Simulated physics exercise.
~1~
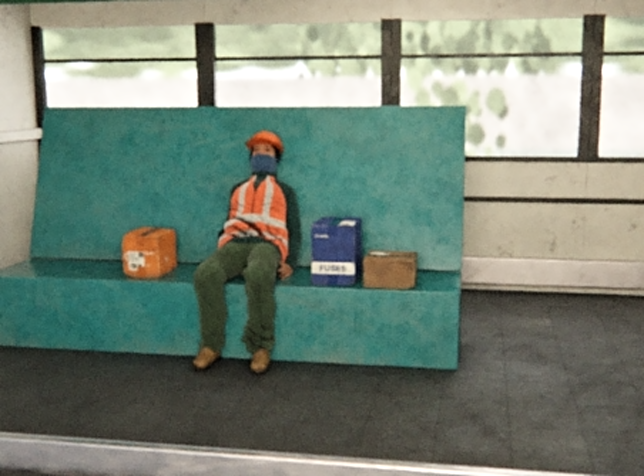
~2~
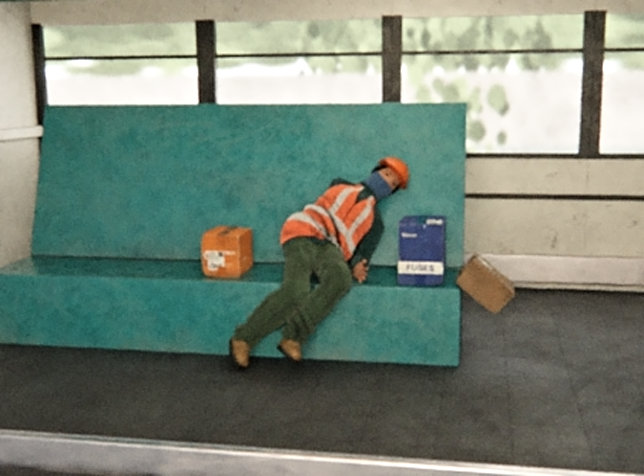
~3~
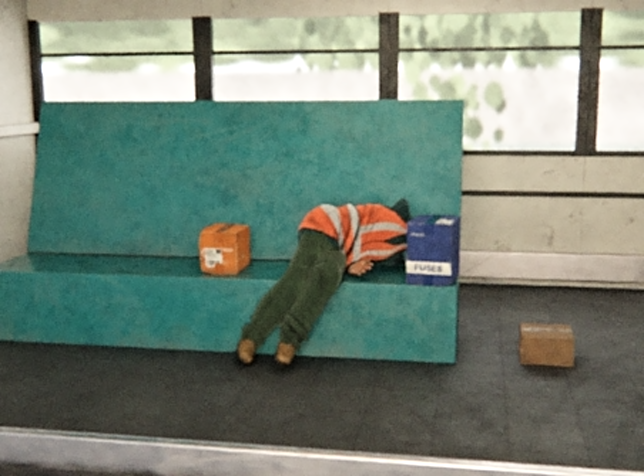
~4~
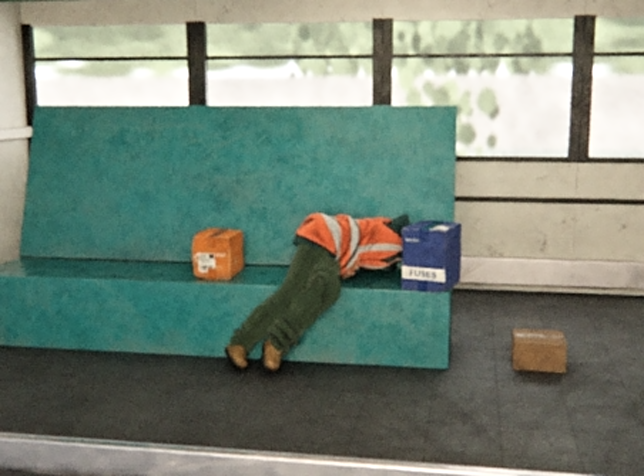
The footage shows a person in an orange helmet and vest slumping rightward on a teal bench as an orange box and a blue pack slide right and a brown carton tumbles off the end, finishing on the floor while the person lies against the upright pack.
